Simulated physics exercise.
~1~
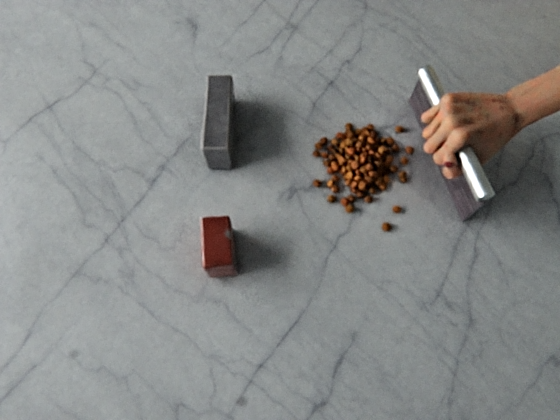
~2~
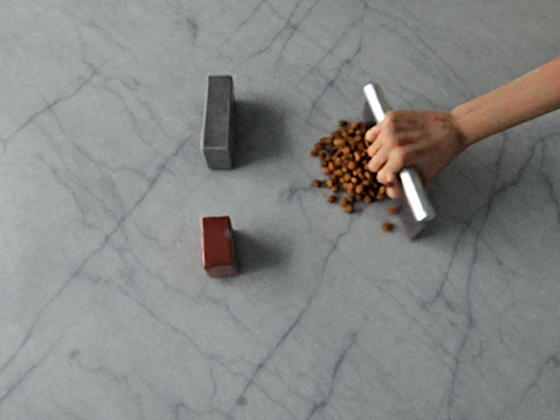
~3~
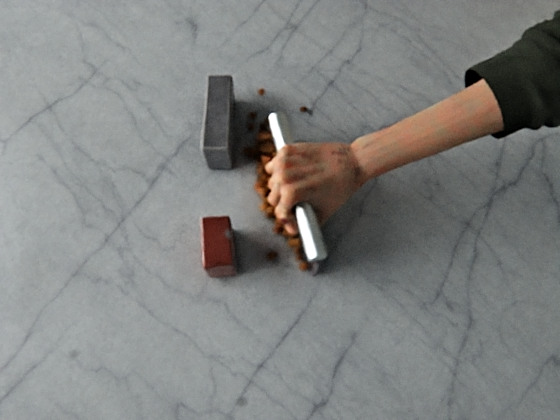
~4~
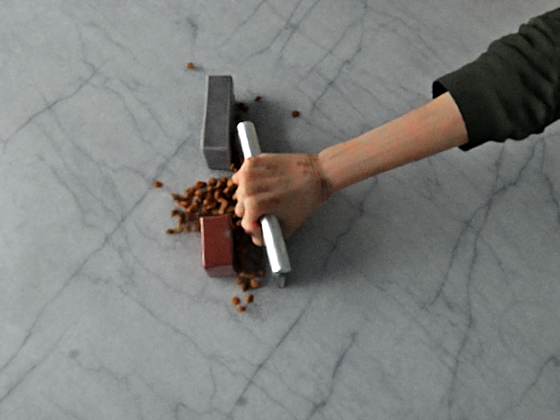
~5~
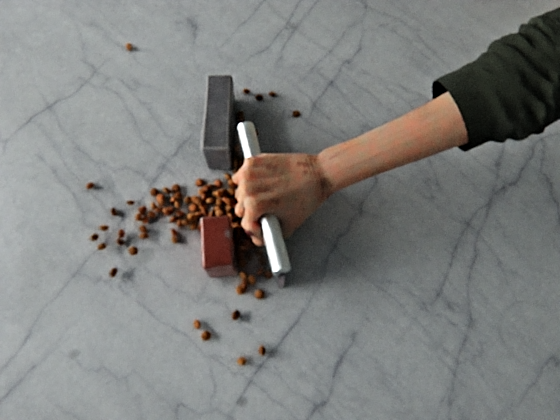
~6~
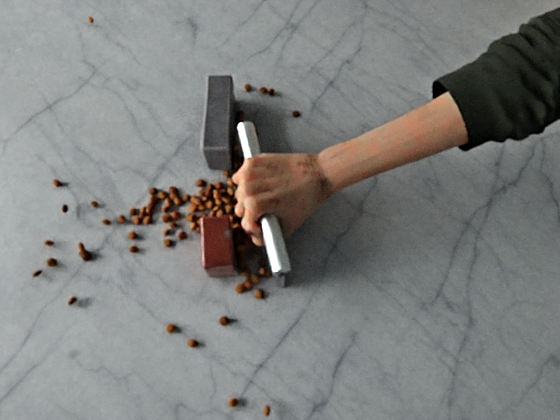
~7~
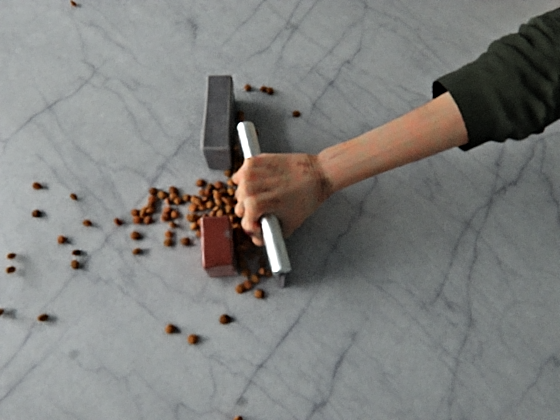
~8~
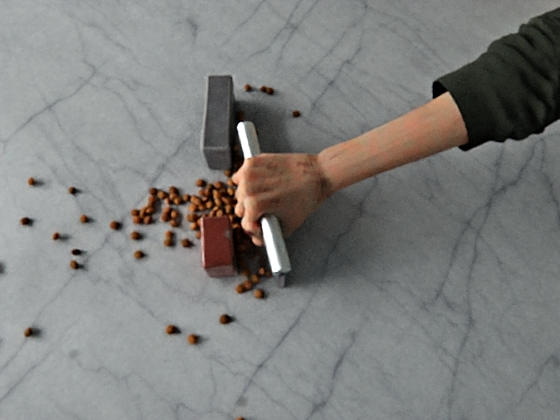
We see a hand push a heap of brown kibble leftwards with a scraper across a grey marble surface towards a grey block and a smaller red one. The scraper stops against the blocks as many pieces spill through the gap and scatter to the left, others staying near the blocks.
